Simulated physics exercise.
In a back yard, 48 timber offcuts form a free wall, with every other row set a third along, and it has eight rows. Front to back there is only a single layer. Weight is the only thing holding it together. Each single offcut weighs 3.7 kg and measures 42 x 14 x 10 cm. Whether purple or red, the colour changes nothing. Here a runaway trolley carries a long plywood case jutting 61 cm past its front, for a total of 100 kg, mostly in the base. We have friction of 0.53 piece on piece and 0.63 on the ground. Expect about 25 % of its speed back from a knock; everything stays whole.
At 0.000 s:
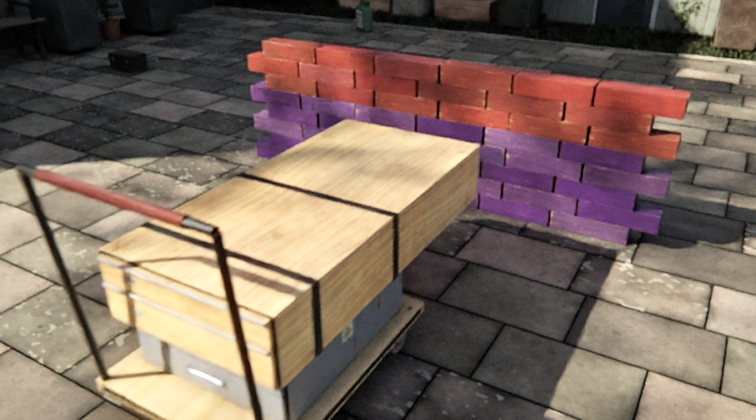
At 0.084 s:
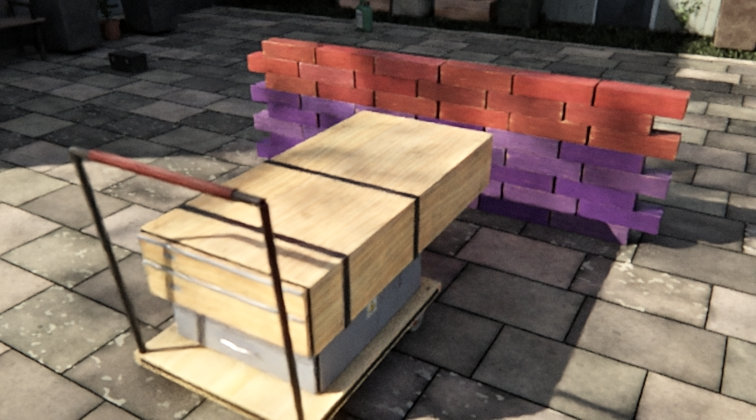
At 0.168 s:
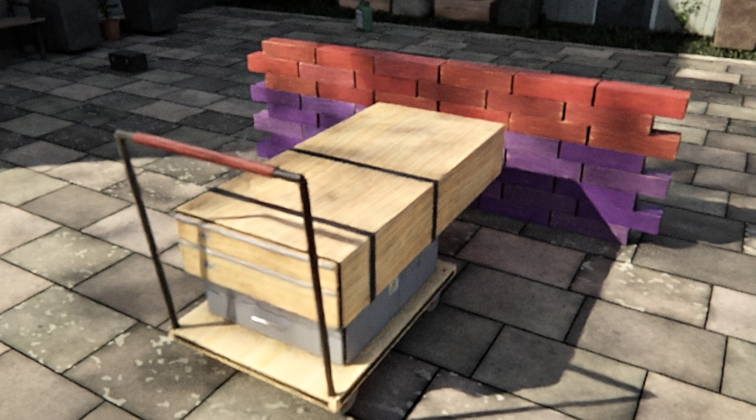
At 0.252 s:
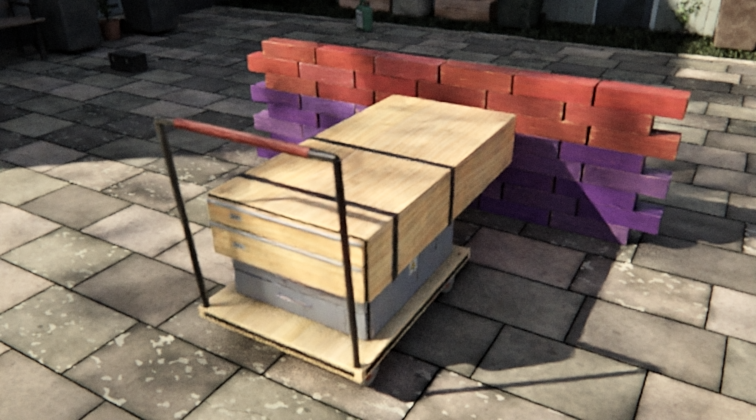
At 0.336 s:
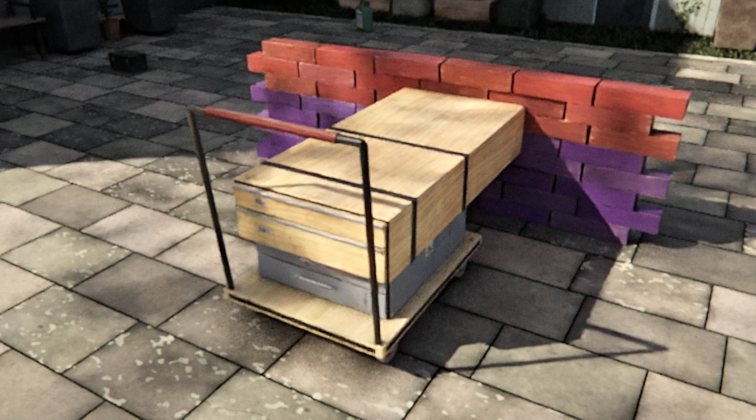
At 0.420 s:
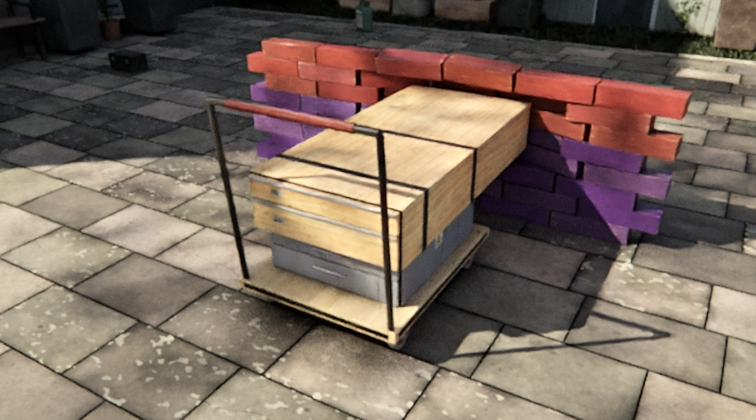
In a paved yard, a trolley strapped with long timber boxes rolling up to a red and purple block wall and nudging some blocks.
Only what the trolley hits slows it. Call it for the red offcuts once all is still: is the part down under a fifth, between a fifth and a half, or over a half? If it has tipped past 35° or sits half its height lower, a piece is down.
Down part: Over a half.
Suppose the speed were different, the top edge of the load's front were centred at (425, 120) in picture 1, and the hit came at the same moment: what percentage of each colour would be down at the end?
You'd end up with purple at 50 per cent down and red at 100 per cent.
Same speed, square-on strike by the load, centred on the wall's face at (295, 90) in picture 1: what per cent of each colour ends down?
Result - purple: 20 %; red: 60 %.
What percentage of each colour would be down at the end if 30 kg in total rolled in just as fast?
Colour by colour that makes purple 30, red 90 percent.
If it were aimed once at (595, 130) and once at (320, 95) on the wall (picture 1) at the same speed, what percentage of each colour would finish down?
First try then second: Purple 20 and 20, red 60 and 60 per cent.
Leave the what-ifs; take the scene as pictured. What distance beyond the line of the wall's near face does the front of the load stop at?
75 cm.
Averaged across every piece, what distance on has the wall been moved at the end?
On average the pieces move some 35 cm.
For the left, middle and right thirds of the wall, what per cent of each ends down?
Per cent - left 20, middle 80, right 60.
Around 0.60 s, load 30 cm past the wall's line, still rolling; 5 of the 18 red offcuts down (9 of 48 in all colours); top red offcut tipped 14°.
Around 0.90 s, load 57 cm past the wall's line, still rolling; 16 of the 18 red offcuts down (24 of 48 in all colours); top red offcut tipped 29°, 7 cm lower.
Around 1.32 s, load 77 cm past the wall's line, still rolling; 16 of the 18 red offcuts down (25 of 48 in all colours); top red offcut upside down.
Finally (4.5 s), load 77 cm past the wall's line, stopped; 16 of the 18 red offcuts down (26 of 48 in all colours); top red offcut upside down; top purple offcut unmoved. That is 89 per cent. Seen by the last camera, middles, top red offcut near (425, 123), top purple offcut near (281, 95).
